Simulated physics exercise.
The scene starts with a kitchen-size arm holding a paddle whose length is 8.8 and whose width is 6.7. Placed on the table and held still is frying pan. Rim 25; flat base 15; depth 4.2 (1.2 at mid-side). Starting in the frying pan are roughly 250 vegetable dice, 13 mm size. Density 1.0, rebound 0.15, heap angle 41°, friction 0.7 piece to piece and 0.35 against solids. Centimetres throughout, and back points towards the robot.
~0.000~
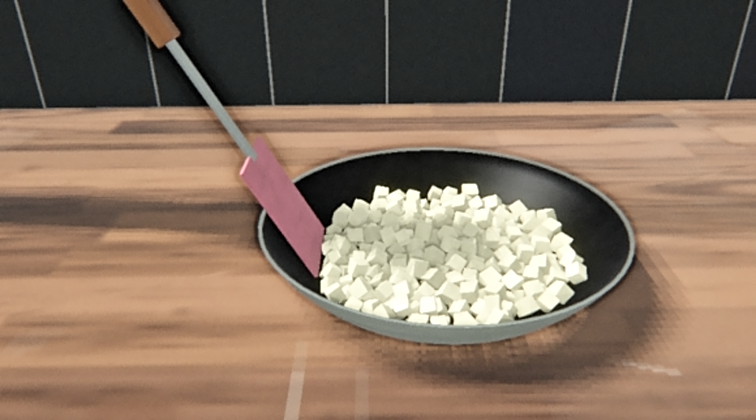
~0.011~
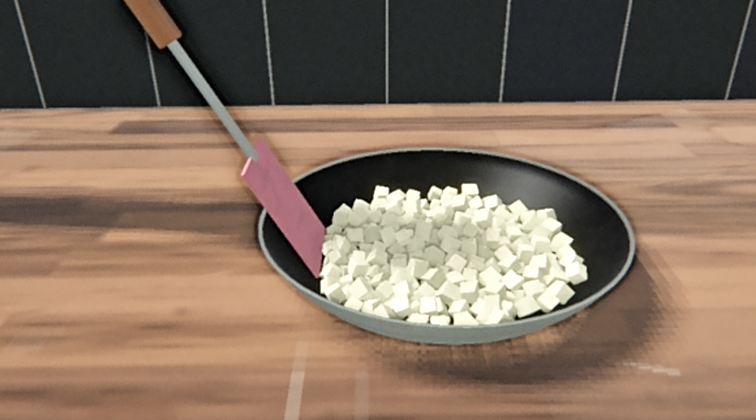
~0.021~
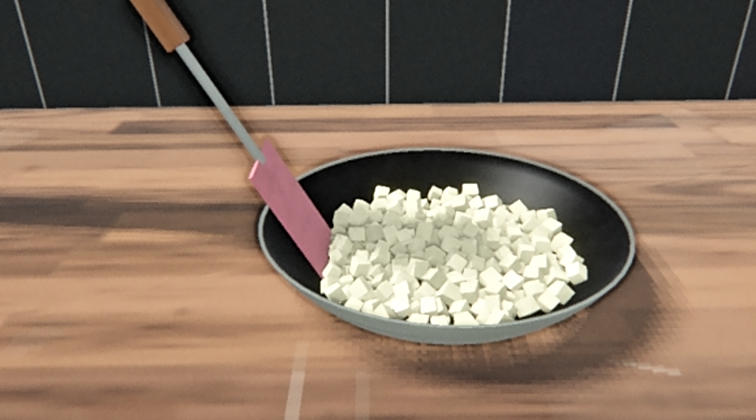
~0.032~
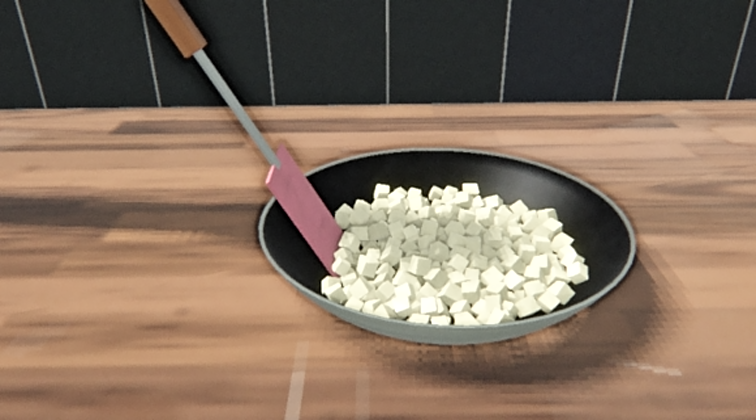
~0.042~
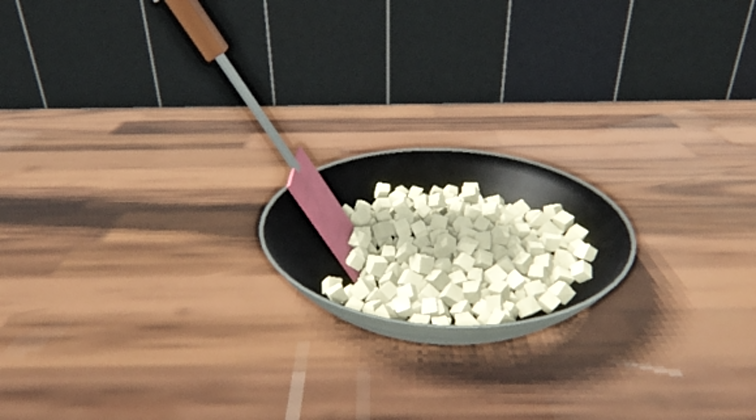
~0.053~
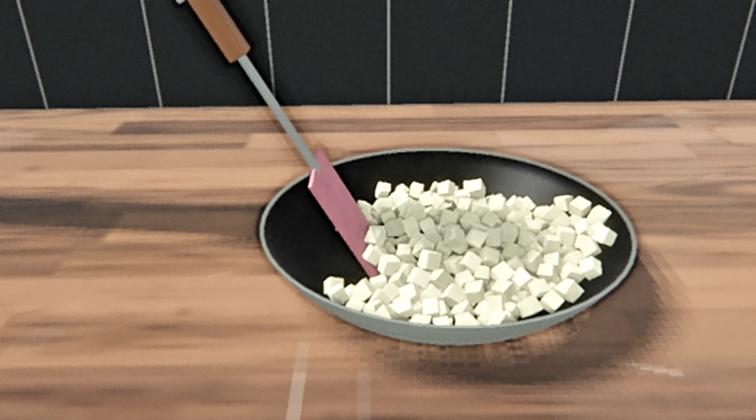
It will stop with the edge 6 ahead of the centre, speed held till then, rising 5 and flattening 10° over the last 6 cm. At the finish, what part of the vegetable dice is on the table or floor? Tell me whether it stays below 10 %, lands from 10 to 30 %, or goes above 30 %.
It lands from 10 to 30 %.
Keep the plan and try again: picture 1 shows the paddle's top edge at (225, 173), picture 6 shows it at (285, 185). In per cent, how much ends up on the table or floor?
Near 15 in a hundred.
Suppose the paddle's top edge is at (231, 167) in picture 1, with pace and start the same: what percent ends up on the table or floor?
Around 20 percent ends up on the table or floor.
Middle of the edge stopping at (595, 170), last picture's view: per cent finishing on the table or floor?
40 %, roughly.
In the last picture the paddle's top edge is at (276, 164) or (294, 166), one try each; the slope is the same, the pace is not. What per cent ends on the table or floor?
Roughly 5 and 15 percent.
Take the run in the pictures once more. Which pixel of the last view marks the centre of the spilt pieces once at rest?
Near pixel (744, 249).
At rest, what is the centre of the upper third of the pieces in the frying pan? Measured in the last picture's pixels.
Near (560, 229).
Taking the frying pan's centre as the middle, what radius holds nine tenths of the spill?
That works out to near 40 cm.
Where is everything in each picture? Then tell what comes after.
The first picture shows the paddle top edge at (250, 154), sloping 61°; upper third of the load around (457, 238), from x 330 to 575, top at y 195; 254 in the frying pan.
The second picture shows the paddle top edge at (252, 154), sloping 61°; upper third of the load around (457, 238), from x 330 to 575, top at y 195.
The third picture shows the paddle top edge at (259, 157), sloping 61°; upper third of the load around (457, 242), from x 330 to 575, top at y 195.
The fourth picture shows the paddle top edge at (274, 162), sloping 61°; upper third of the load around (452, 236), from x 330 to 575, top at y 190.
The fifth picture shows the paddle top edge at (294, 165), sloping 61°; upper third of the load around (463, 234), from x 330 to 585, top at y 190.
The sixth picture shows the paddle top edge at (314, 166), sloping 61°; upper third of the load around (478, 232), from x 335 to 605, top at y 190; 254 in the frying pan.
After 0.08 s, sloping 61°, highest piece 8 above the table; 250 in the frying pan, 4 on the blade or in flight.
After 0.10 s, sloping 58°, highest piece 10 above the table; 245 in the frying pan, 9 on the blade or in flight.
After 0.32 s, sloping 51°, highest piece 11 above the table; 214 in the frying pan, 34 on the table or floor, 6 on the blade or in flight.
After 1.37 s, sloping 51°, highest piece 5 above the table; 214 in the frying pan, 40 on the table or floor.
In the end, 214 in the frying pan, 40 on the table or floor. That is 16 % on the table or floor.
